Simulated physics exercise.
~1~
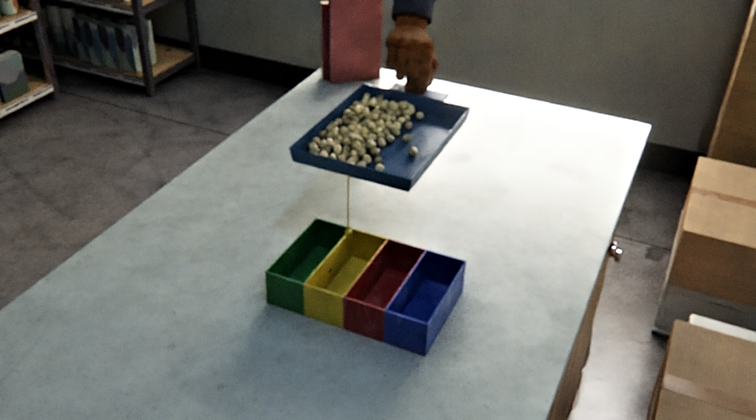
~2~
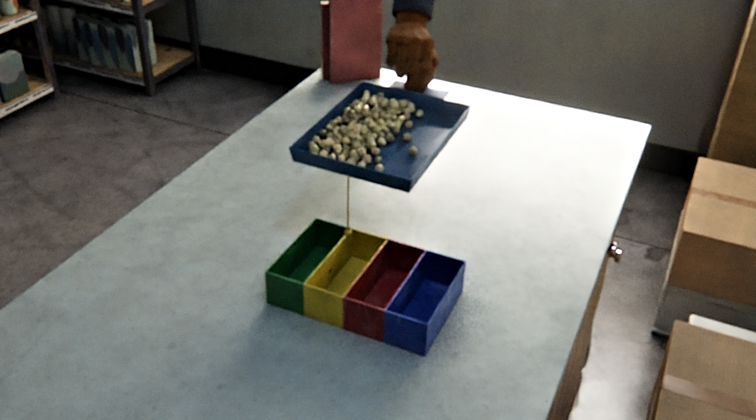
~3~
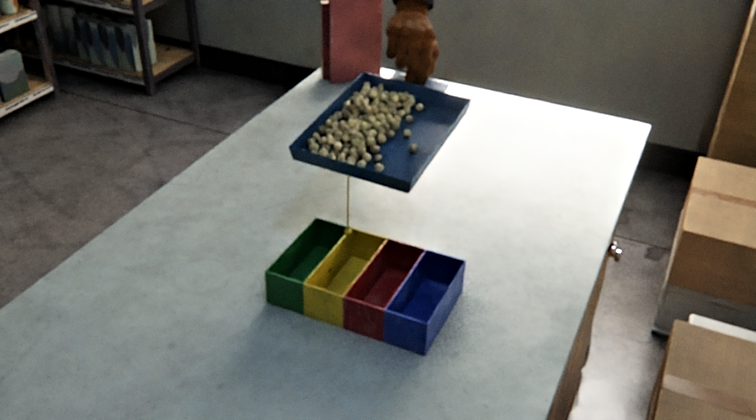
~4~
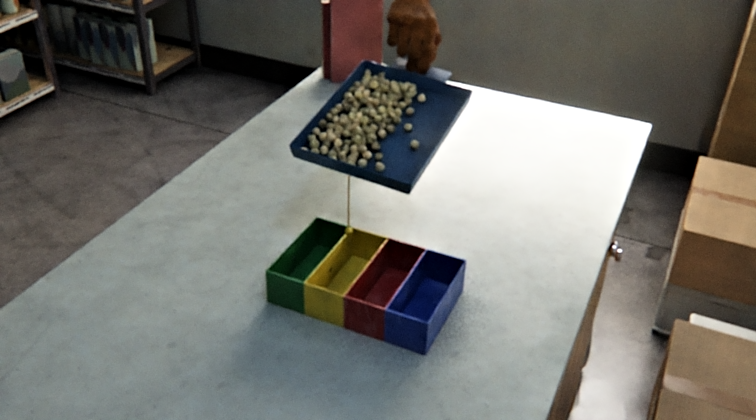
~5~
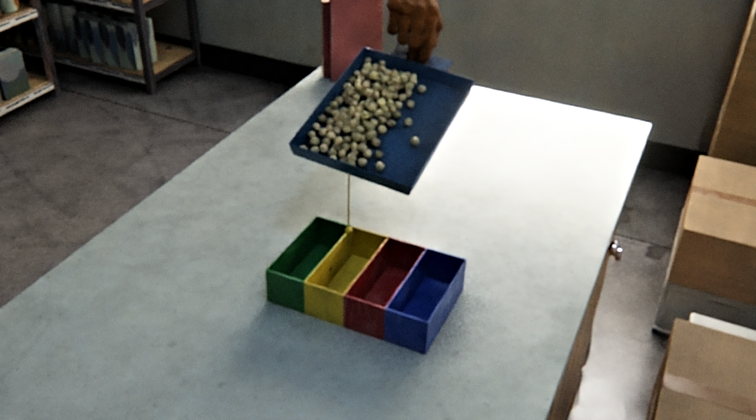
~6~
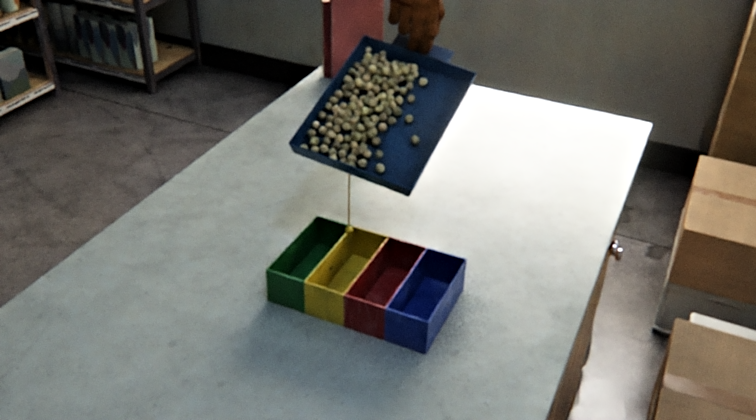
A hand behind a blue tray of macadamia nuts rose as the tray's far side lifted steadily, tilting it above green, yellow, red and blue compartments, while most of the nuts kept their places.
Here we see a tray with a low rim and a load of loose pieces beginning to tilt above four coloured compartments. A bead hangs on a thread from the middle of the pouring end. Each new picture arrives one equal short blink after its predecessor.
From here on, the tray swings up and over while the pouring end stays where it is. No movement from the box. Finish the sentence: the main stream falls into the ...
... Red cell.
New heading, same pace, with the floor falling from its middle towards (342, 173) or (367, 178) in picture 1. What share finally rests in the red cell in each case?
Case one 10 %; case two 40 %.
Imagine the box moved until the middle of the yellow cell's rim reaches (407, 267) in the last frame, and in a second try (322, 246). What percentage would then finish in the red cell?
That makes 0 per cent, followed by 30 per cent.
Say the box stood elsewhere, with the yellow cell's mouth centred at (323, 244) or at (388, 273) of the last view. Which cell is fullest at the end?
For the first spot the answer is blue, and for the second spot it is that yellow cell.
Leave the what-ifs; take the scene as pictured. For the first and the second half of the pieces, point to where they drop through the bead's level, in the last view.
(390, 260) for the early half, (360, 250) for the late half.
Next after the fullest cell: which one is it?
Yellow.
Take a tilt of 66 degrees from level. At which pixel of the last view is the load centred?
Somewhere near pixel (377, 148).
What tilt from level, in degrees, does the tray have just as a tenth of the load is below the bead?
85°, roughly.
Just after the last frame, tray tipped steeply; almost all on the tray; just a few in the blue cell; just a few in the red cell; about a tenth falling or outside the box.
A moment on, tray tipped past a quarter turn; the larger part on the tray; about a tenth in the red cell; about a tenth in the blue cell; just a few in the yellow cell; about a tenth falling or outside the box.
Further on, tray tipped past a quarter turn; roughly half in the red cell; roughly a quarter in the yellow cell; about a tenth in the blue cell; about a tenth in the green cell; about a tenth falling or outside the box.
When it is over, tray tipped past a quarter turn; roughly half in the red cell; roughly a quarter in the yellow cell; about a tenth in the blue cell; about a tenth in the green cell; about a tenth outside the box.
